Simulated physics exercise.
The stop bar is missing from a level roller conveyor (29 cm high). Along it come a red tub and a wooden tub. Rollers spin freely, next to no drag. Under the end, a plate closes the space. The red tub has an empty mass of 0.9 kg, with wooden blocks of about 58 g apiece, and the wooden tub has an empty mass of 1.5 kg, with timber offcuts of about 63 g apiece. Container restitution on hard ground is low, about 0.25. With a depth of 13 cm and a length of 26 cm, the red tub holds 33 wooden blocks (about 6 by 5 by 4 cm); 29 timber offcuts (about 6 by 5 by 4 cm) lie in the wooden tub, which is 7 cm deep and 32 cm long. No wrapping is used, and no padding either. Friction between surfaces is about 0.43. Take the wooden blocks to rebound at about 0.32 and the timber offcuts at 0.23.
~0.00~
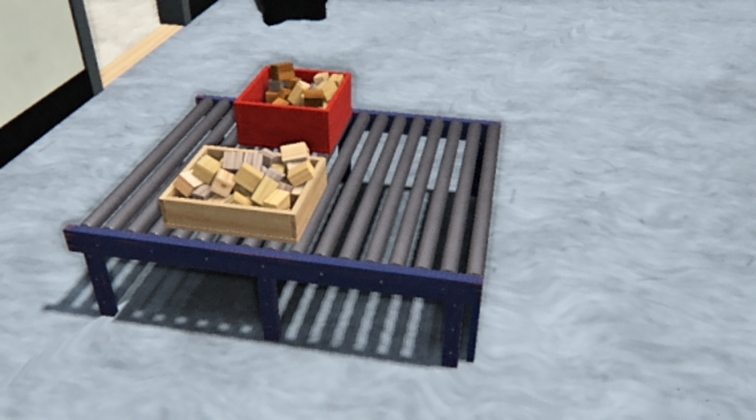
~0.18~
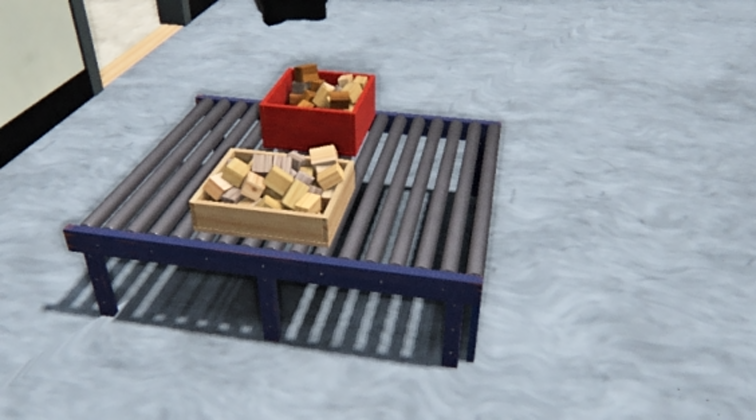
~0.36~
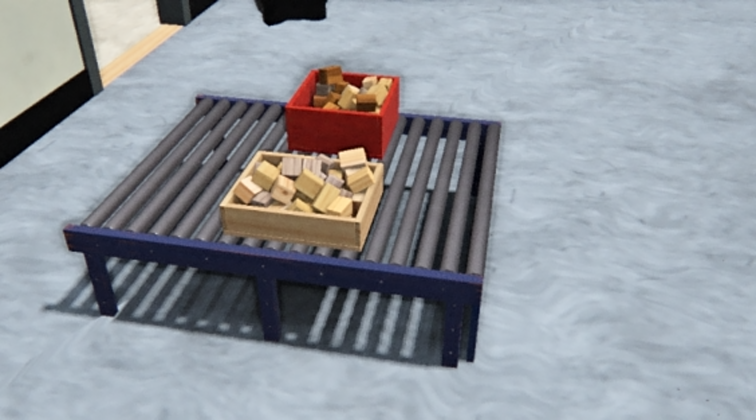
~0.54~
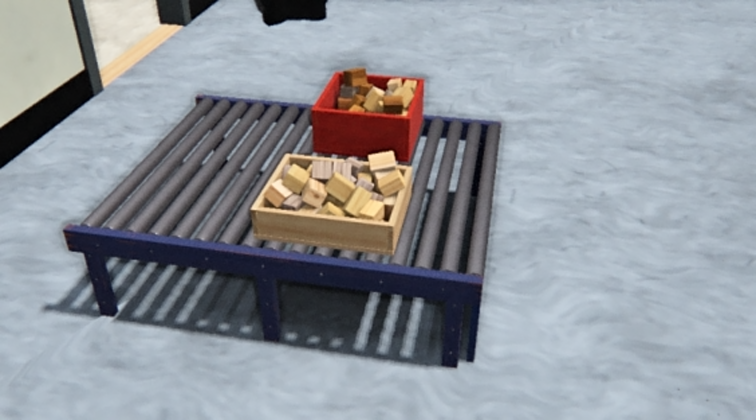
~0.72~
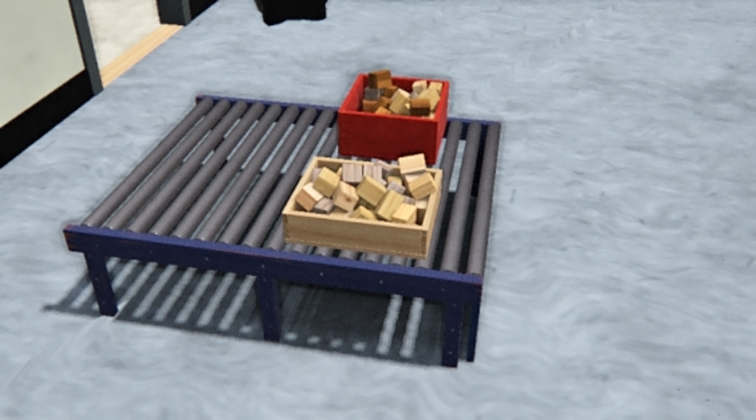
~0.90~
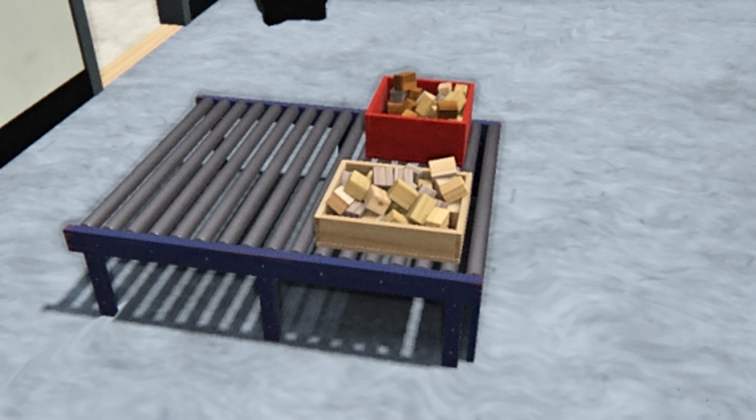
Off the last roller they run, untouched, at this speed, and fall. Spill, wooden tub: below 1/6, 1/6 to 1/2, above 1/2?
It will drop a sixth to half of its contents.
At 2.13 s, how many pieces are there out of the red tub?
Red tub: Roughly 18 out by then.
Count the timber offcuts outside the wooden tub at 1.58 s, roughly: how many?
The number is about 0 at that moment.
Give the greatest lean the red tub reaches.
100 degrees.
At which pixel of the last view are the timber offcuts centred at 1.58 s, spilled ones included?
Centre: Around (522, 215) px.
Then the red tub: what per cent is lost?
The red tub loses 60 percent of its load.
After 1.02 s, the leading end passes the last roller.
After 1.58 s, the red tub leans 10° with 0 of 33 out and the wooden tub leans 9° with 0 of 29 out.
After 1.78 s, the red tub leans 65° with 2 of 33 out and the wooden tub leans 55° with 6 of 29 out.
After 2.13 s, the red tub has gone over with 18 of 33 out and the wooden tub leans 52° with 10 of 29 out.
Final count (at 2.43 s), the red tub has gone over with 20 of 33 out and the wooden tub leans 52° with 10 of 29 out. Asked share, 10 of 29, 34 per cent.
